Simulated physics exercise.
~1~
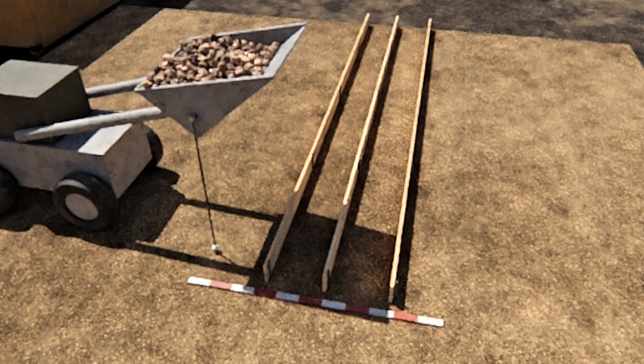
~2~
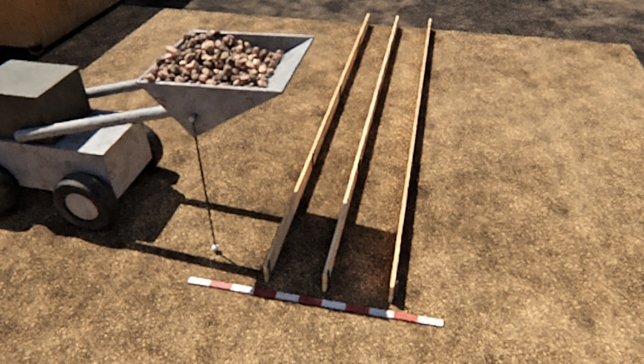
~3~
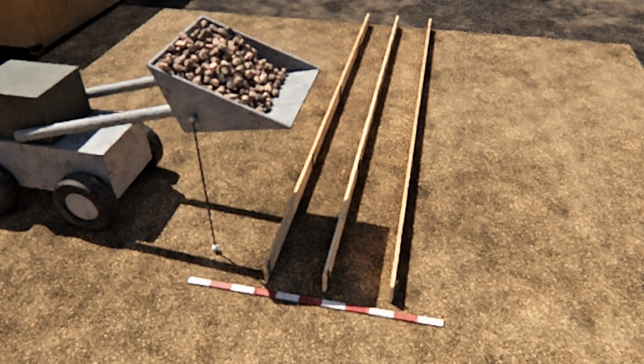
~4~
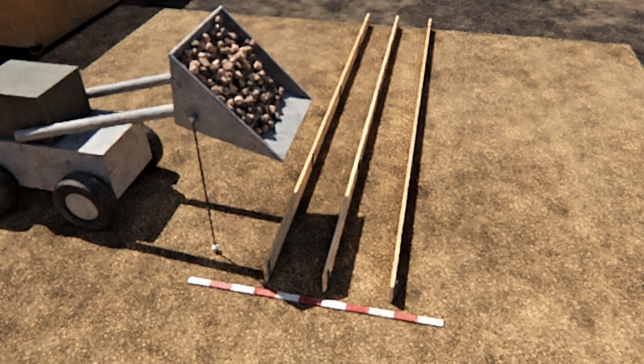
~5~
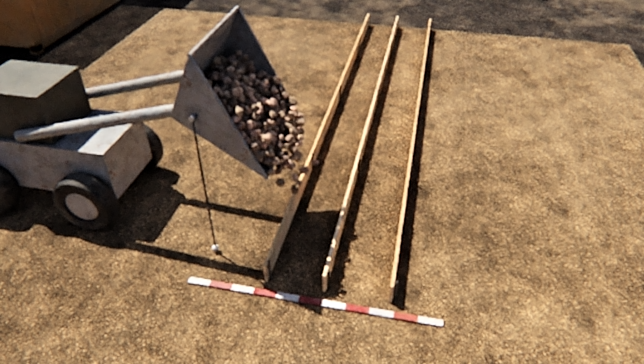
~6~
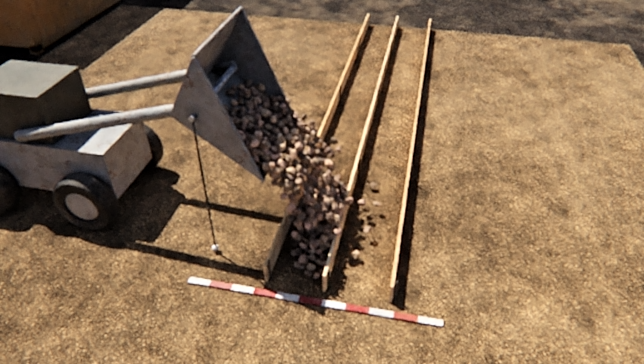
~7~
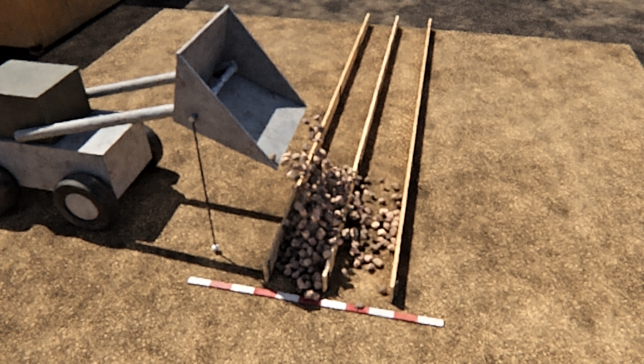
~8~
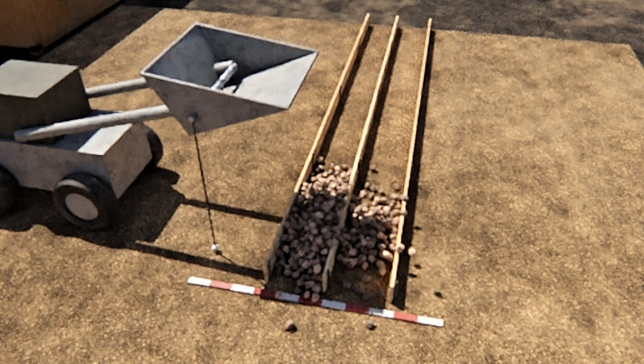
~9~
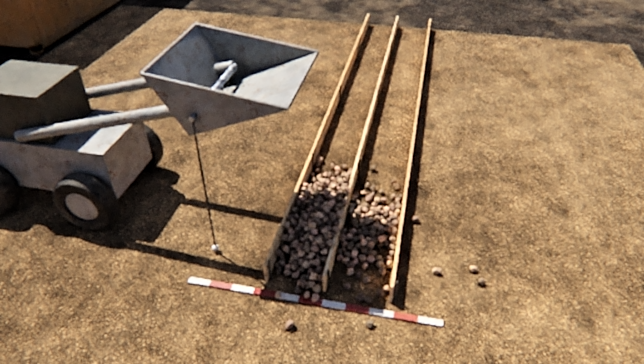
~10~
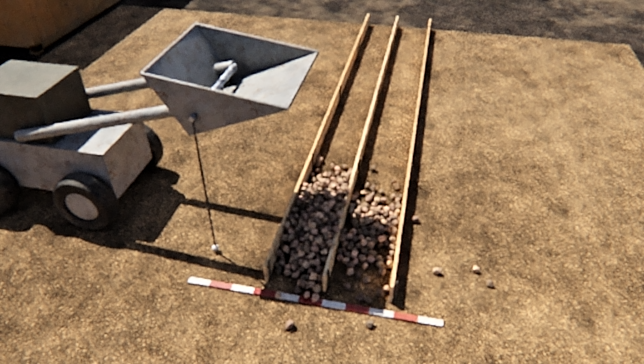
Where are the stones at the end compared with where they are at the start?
At the start the stones are heaped in the loader's raised bucket. At the end they lie on the ground lower and to the right, mostly between the left and middle planks, with fewer in the right bay and a few strays outside.
